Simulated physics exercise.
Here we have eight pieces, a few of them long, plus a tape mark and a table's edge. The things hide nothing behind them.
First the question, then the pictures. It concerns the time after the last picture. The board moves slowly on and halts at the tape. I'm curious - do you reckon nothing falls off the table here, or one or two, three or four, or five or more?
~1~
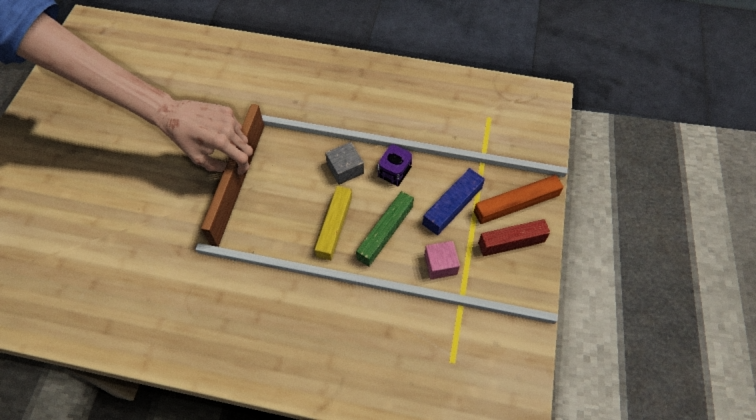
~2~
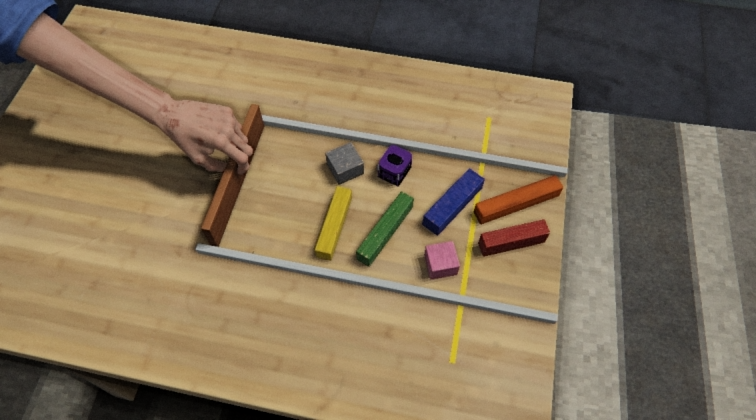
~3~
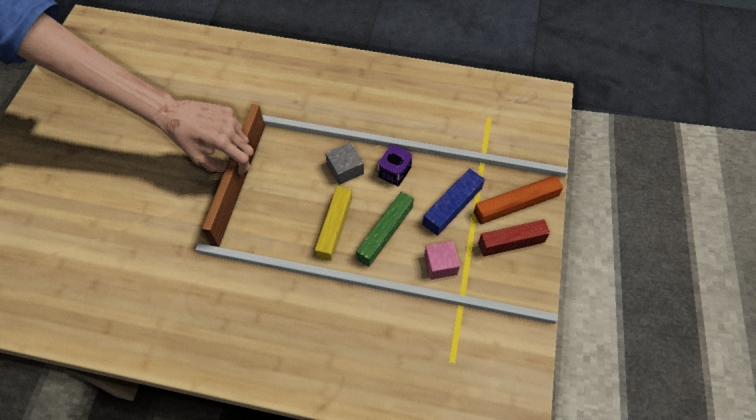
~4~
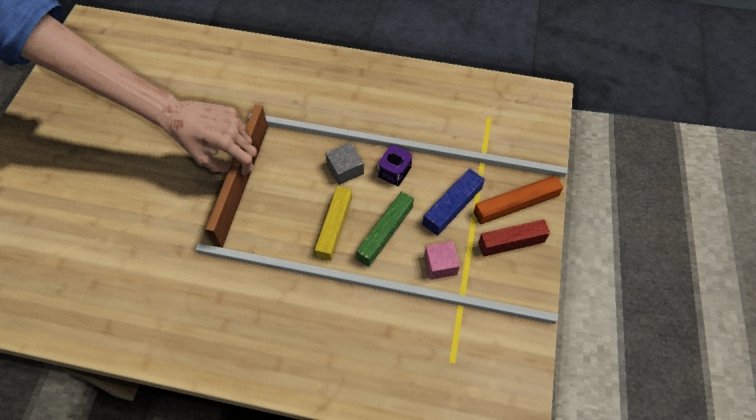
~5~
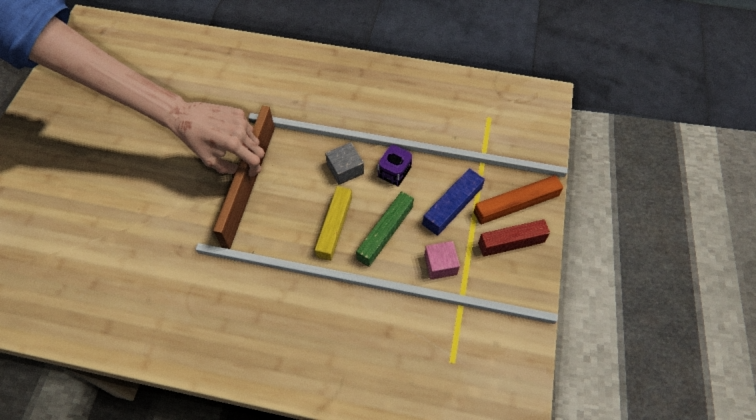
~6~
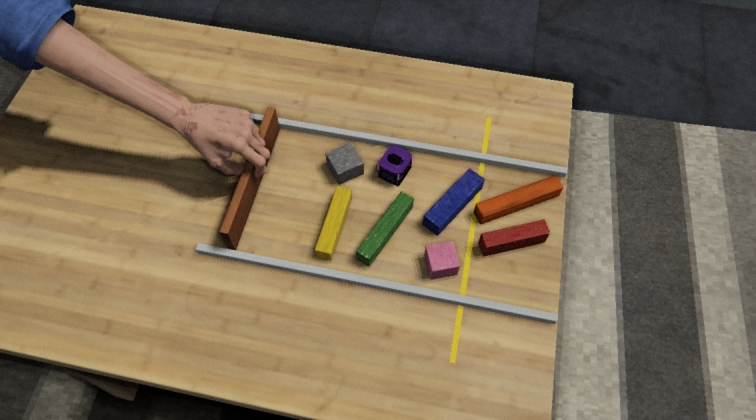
The pieces lost over the edge are nonexistent.
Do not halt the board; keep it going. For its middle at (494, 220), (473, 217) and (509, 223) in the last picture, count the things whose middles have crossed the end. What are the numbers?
It comes out as 2, then 0, then 3.
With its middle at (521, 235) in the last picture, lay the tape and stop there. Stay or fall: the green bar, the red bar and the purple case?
OK, so the green bar stays where it is, the red bar comes off, and the purple case? It stays where it is.
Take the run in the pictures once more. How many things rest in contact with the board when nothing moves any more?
The count is 3.
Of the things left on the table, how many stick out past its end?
Answer: 2.
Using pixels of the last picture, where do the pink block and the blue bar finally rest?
The first one ends at (515, 285), the second at (532, 221).
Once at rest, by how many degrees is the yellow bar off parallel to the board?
Roughly 0° out of line.
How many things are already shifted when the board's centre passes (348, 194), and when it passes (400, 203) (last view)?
Counts: 3 / 6.
A little later, none off yet; orange stick at rest near (518, 200); red bar at rest near (514, 238); blue bar at rest near (454, 202).
When it is over, the number that fall off is zero.
